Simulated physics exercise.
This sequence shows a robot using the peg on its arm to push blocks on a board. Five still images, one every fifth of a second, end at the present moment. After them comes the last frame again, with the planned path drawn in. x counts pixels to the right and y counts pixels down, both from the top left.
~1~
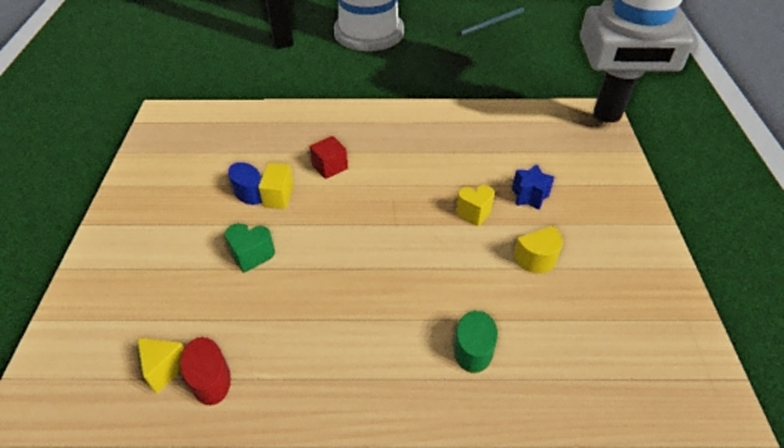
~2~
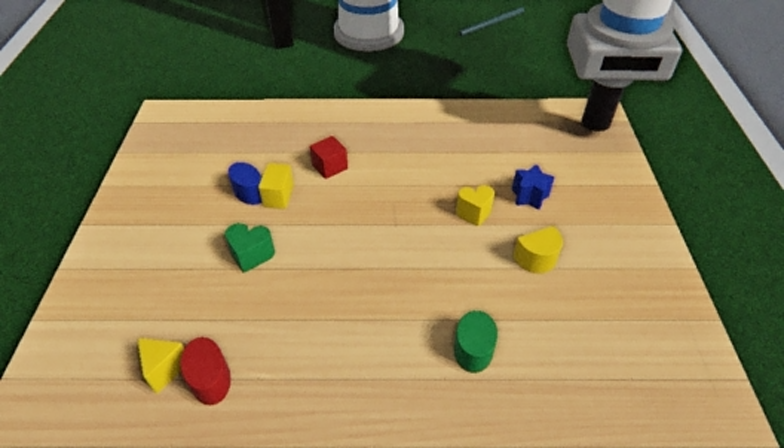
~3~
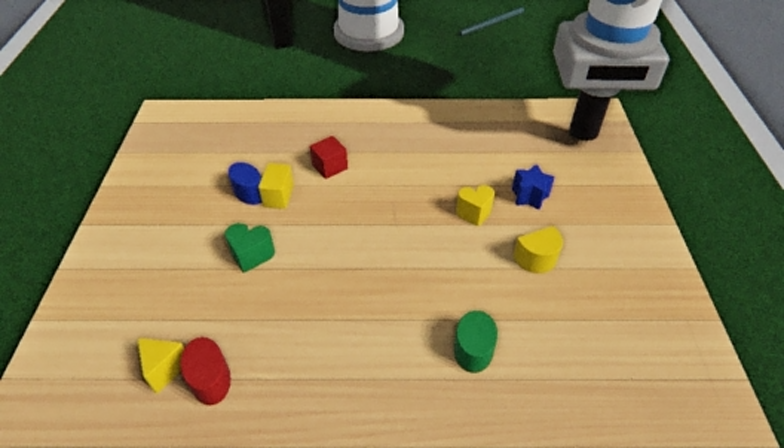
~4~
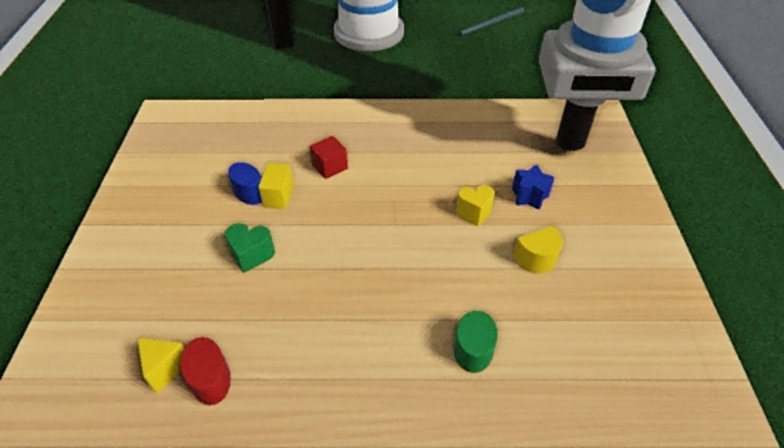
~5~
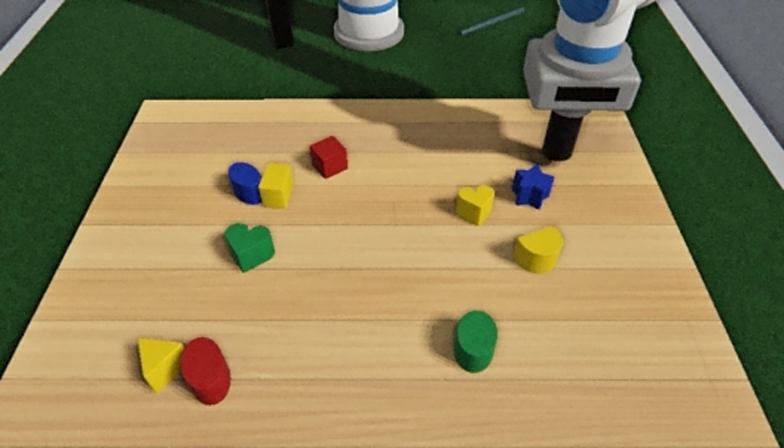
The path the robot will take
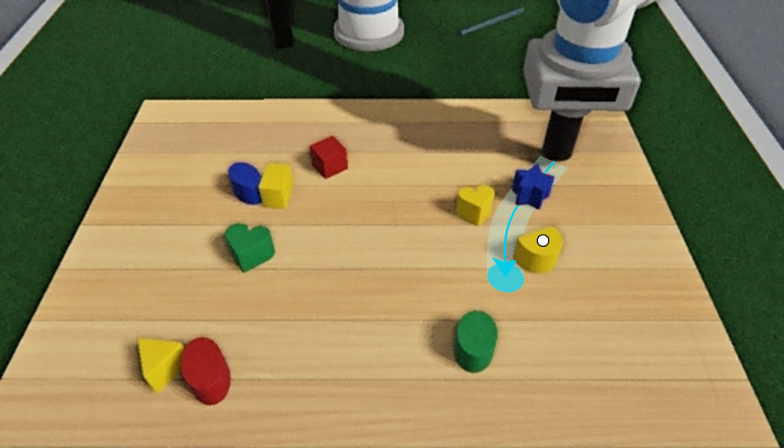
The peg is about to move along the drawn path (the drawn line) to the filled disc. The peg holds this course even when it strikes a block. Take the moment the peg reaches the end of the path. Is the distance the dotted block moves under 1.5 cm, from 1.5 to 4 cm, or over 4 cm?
Movement: Under 1.5 cm.
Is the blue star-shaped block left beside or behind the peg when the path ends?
Answer: No.
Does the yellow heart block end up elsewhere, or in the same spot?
Once the path ends, it is where it was.
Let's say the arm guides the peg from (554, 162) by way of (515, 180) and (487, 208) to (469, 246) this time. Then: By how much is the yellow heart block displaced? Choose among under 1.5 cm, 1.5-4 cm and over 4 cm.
Long, over 4 cm.
The line goes from (554, 162) via (528, 192) and (507, 229), ending at (506, 277); the dot is on the yellow half-round block.
The first path, step by step. One third of the way, peg (530, 183); blue star-shaped block (526, 193), turned 30° anticlockwise.
Two thirds of the way, peg (509, 221); blue star-shaped block (505, 234), turned 35° anticlockwise; yellow half-round block (544, 245), turned 25° anticlockwise.
At the end, peg (508, 268); yellow heart block unmoved; blue star-shaped block (499, 284), turned 25° anticlockwise; yellow half-round block (546, 249), turned 50° anticlockwise.
